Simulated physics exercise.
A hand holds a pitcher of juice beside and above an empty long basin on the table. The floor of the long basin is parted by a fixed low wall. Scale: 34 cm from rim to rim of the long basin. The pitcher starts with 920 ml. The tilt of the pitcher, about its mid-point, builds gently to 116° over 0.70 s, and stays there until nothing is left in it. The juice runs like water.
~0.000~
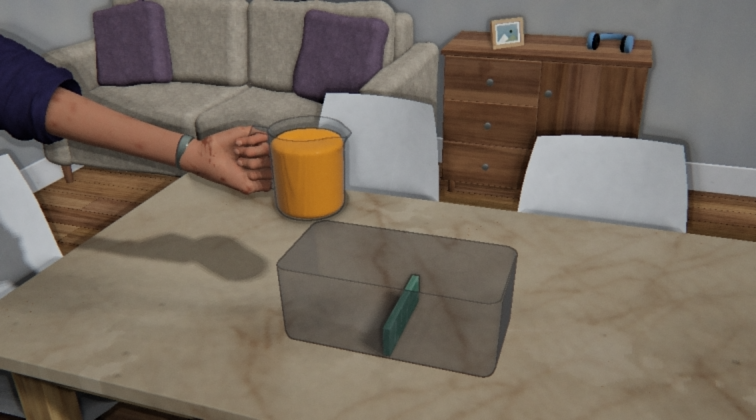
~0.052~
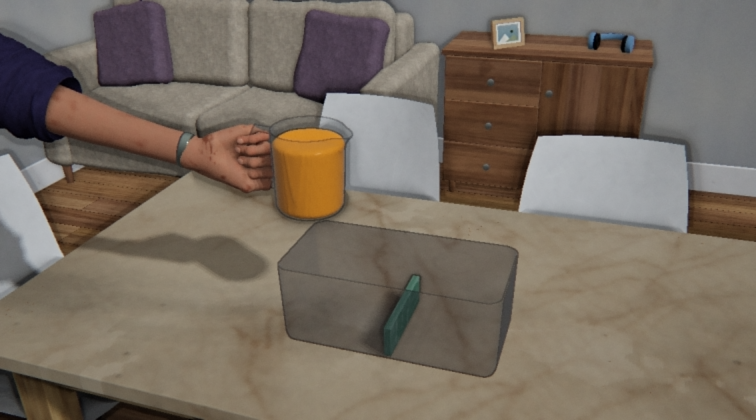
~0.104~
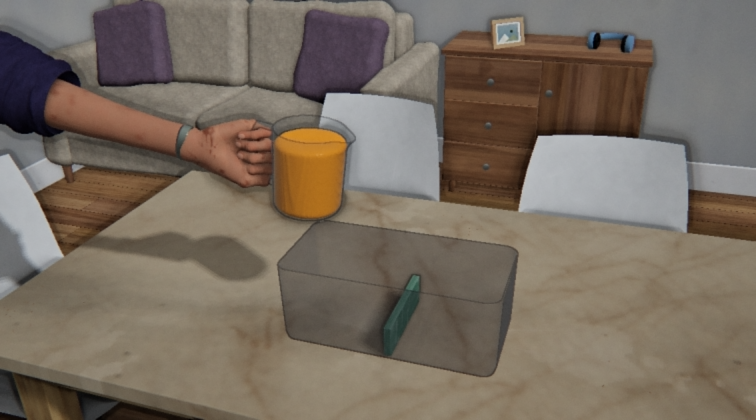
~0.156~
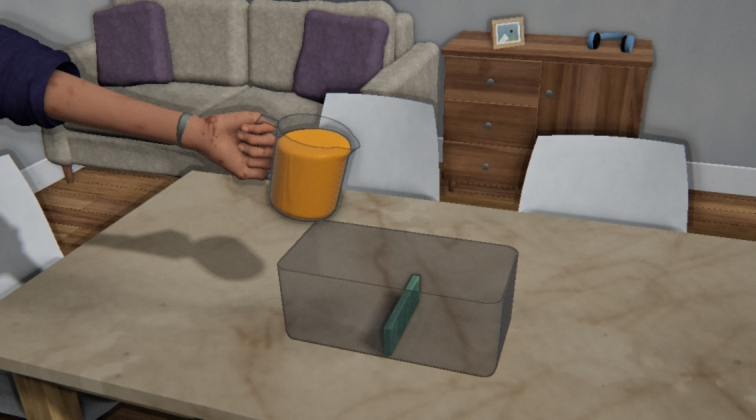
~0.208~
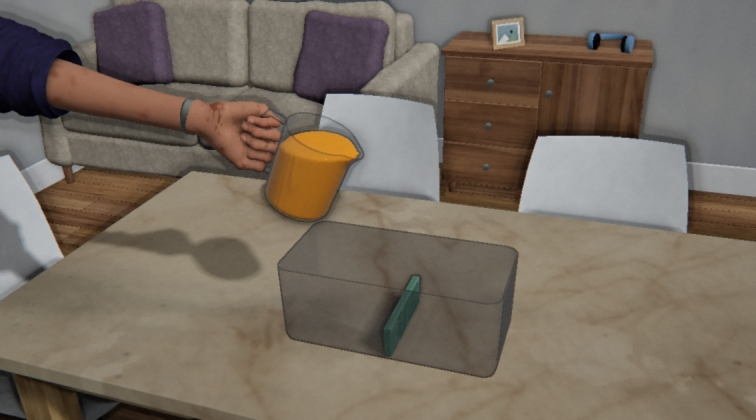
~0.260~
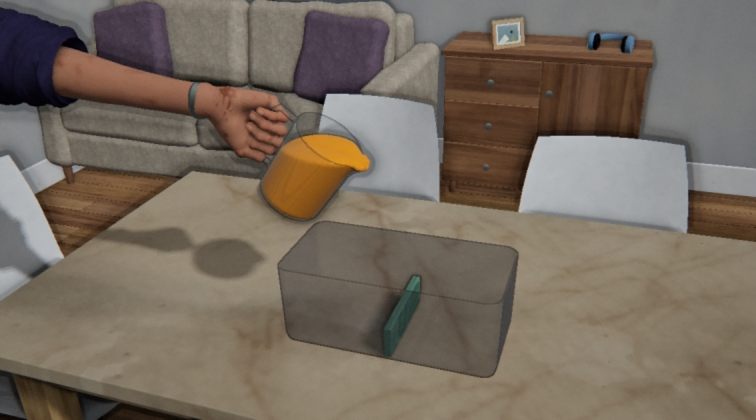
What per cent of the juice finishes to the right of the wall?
Roughly 26 per cent is past the wall.
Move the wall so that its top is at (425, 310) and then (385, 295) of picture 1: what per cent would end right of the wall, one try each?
In turn about 10 and 60 per cent.
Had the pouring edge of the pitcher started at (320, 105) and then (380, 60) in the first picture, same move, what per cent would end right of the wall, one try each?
First 5, then 90 per cent.
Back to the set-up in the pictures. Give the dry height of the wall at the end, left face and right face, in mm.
Some 26 mm on the left and 42 mm on the right.
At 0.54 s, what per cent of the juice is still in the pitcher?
Some 52 per cent.
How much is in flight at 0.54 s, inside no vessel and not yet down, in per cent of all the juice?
Near 24 in a hundred.
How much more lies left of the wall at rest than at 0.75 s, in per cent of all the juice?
Some 12 per cent.
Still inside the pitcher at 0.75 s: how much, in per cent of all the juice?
About 9 per cent.
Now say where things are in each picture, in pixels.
The first picture shows tilt 0°; pouring edge (350, 134); surface from (276, 136) to (343, 143); the long basin's rim runs from (296, 243) to (510, 276); the wall's top is at (402, 301).
The second picture shows tilt 2°; pouring edge (352, 135); surface from (278, 136) to (344, 144).
The third picture shows tilt 6°; pouring edge (355, 139); surface from (280, 135) to (346, 146).
The fourth picture shows tilt 14°; pouring edge (359, 147); surface from (282, 136) to (351, 147).
The fifth picture shows tilt 23°; pouring edge (363, 157); surface from (281, 149) to (358, 152).
The sixth picture shows tilt 35°; pouring edge (366, 169); surface from (276, 158) to (365, 160); 1 per cent is over the edge.
After 0.54 s the tilt is 102° and 53 per cent is still to pour, 8 is left of the wall and 15 right of it.
After 0.75 s the tilt is 116° and 9 per cent is still to pour, 58 is left of the wall and 25 right of it.
After 0.96 s the tilt is 116° and 0 per cent is still to pour, 69 is left of the wall and 26 right of it.
After 1.20 s the tilt is 116° and 0 per cent is still to pour, 70 is left of the wall and 26 right of it.
In the end 70 per cent lies left of the wall, 26 right of it and 4 outside.
